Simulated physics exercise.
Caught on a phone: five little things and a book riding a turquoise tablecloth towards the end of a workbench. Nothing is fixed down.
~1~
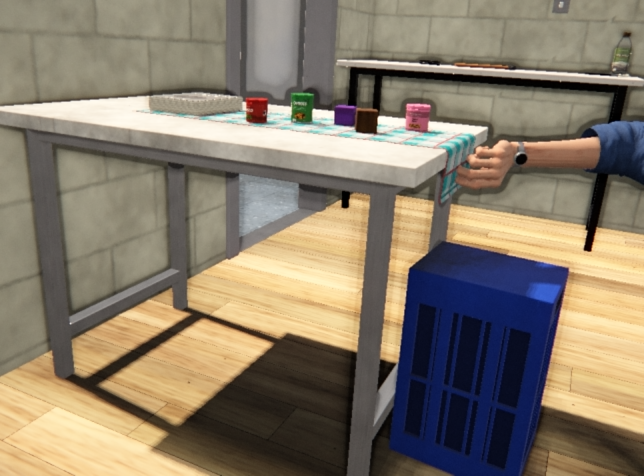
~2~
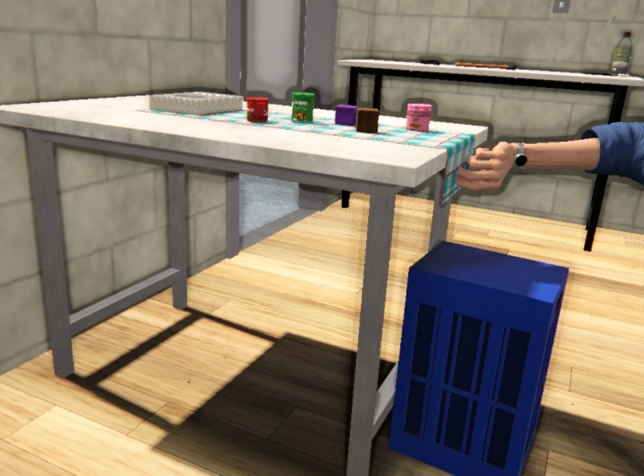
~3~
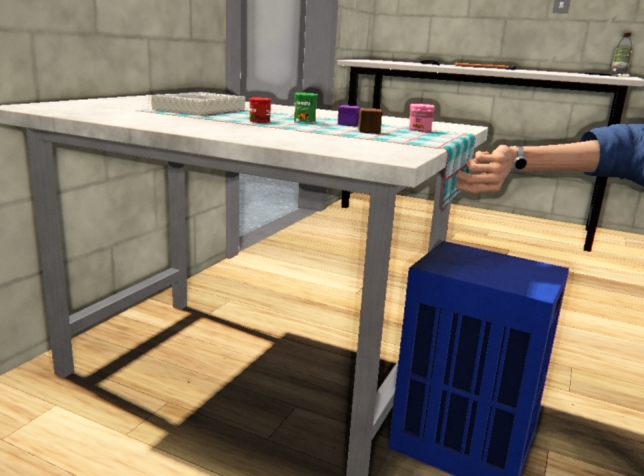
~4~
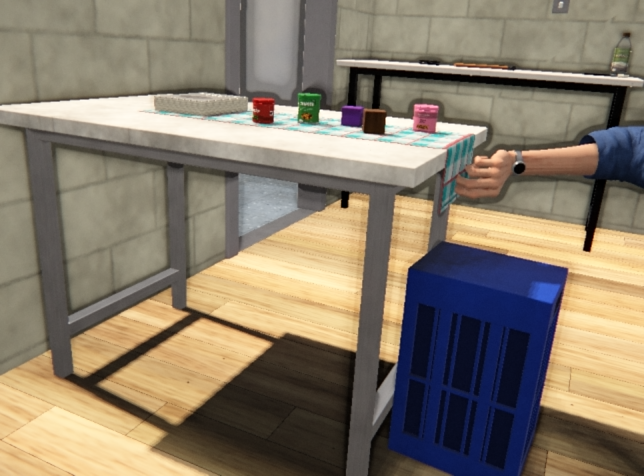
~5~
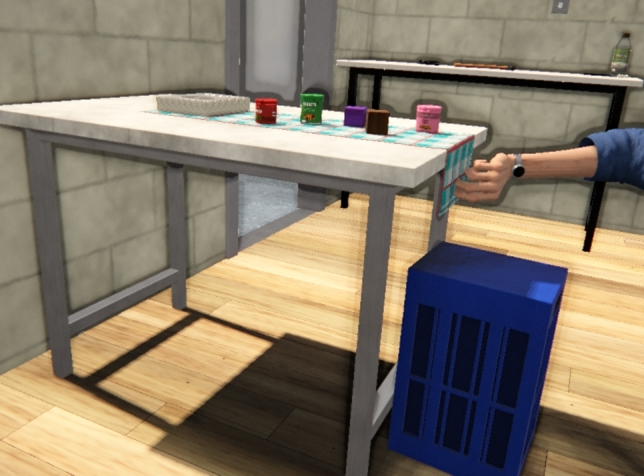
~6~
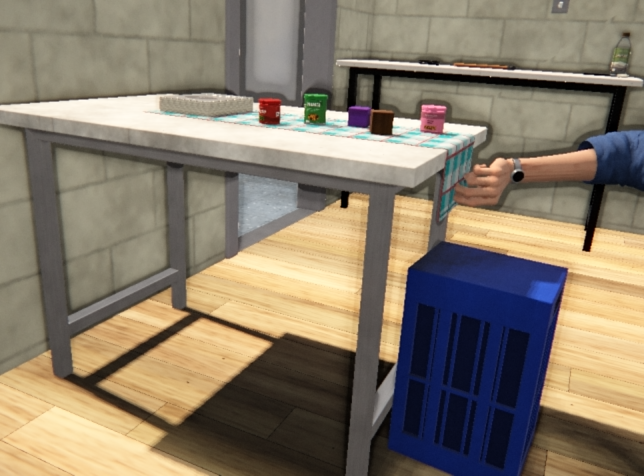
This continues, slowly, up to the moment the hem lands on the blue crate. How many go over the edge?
Over the edge go one.
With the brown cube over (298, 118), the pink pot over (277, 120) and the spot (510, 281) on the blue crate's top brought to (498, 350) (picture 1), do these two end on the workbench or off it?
The brown cube holds on, the pink pot holds on.
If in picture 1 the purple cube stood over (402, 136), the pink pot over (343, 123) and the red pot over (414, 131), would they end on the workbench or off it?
The purple cube is carried off; the pink pot holds on; the red pot drops off.
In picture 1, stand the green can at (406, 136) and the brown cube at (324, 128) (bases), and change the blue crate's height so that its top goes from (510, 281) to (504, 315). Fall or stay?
The green can goes over, the brown cube keeps its place on top.
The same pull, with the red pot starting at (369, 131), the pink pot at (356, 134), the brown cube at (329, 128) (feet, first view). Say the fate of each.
The red pot remains up; the pink pot survives; the brown cube stays on.
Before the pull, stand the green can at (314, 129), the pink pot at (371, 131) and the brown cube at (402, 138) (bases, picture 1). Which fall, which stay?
The green can holds on; the pink pot survives; the brown cube falls.
A little later, hem near (450, 244); all still up.
Next, hem on the crate; pink pot gone.
When it is over, hem on the crate; pink pot gone. The workbench loses one.
